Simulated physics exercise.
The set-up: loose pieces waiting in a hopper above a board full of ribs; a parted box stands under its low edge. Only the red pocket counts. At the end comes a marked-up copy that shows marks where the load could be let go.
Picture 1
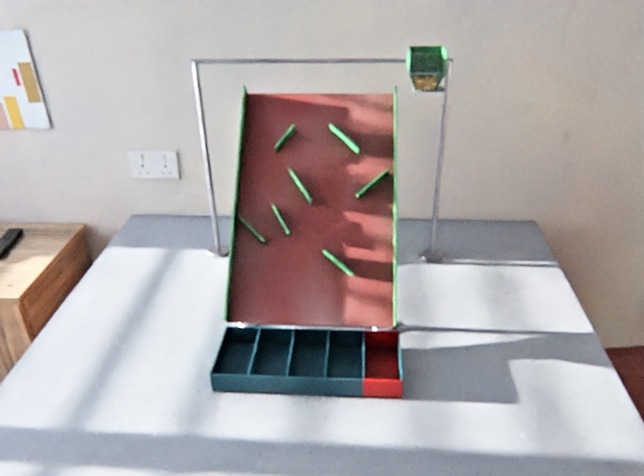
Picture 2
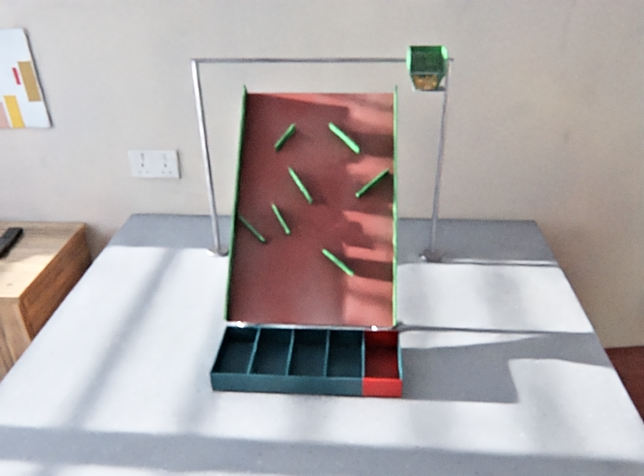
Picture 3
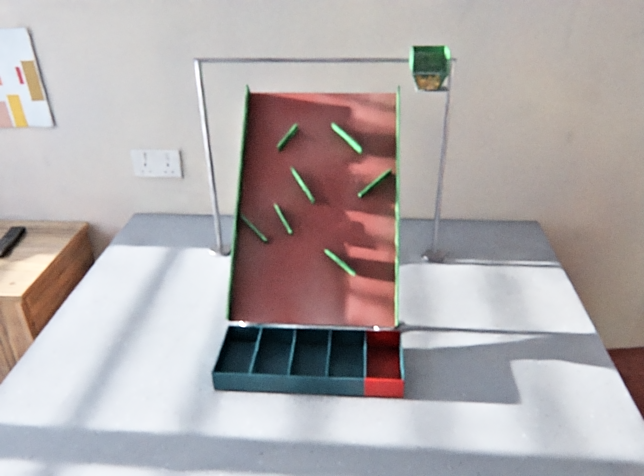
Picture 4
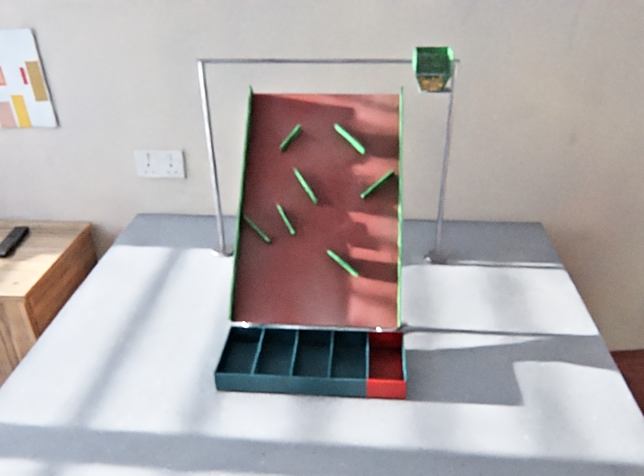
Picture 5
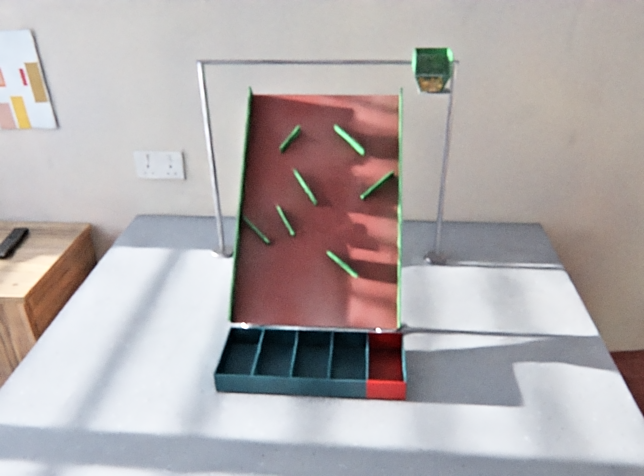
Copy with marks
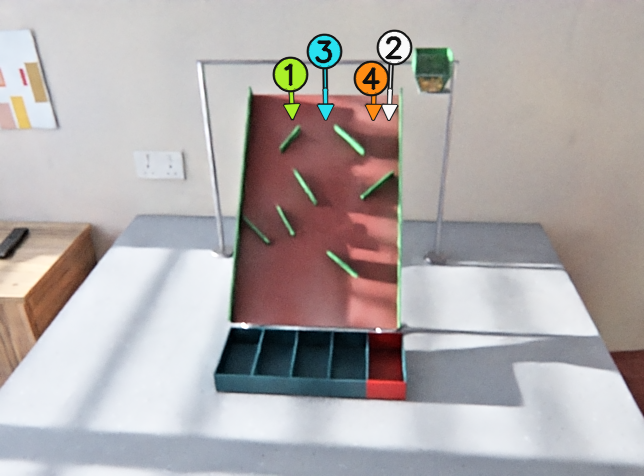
On a pale table by a wall, a small green hopper stayed shut above a sloping reddish board with green ribs and a parted box below, and nothing moved except the view shifting slightly.
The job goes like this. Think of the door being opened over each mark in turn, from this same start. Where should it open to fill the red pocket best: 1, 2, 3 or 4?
3.
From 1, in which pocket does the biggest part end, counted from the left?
The third.
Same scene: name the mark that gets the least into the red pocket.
That would be 1.
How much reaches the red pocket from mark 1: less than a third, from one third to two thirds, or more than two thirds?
Less than a third.
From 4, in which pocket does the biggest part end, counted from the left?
The fifth.
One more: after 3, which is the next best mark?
The answer is 4.
On the marked copy, mark 1 meets the board at (292, 113); mark 2 meets the board at (389, 114); mark 3 meets the board at (325, 114); mark 4 meets the board at (373, 114).
Choosing 1, a small part in the red pocket, most in other pockets, a small part held on the board.
Choosing 2, about a third in the red pocket, about half in other pockets, a stray few held on the board, a small part outside the box.
Choosing 3, most in the red pocket, a small part in other pockets.
Choosing 4, about two thirds in the red pocket, about a third in other pockets, a stray few outside the box.
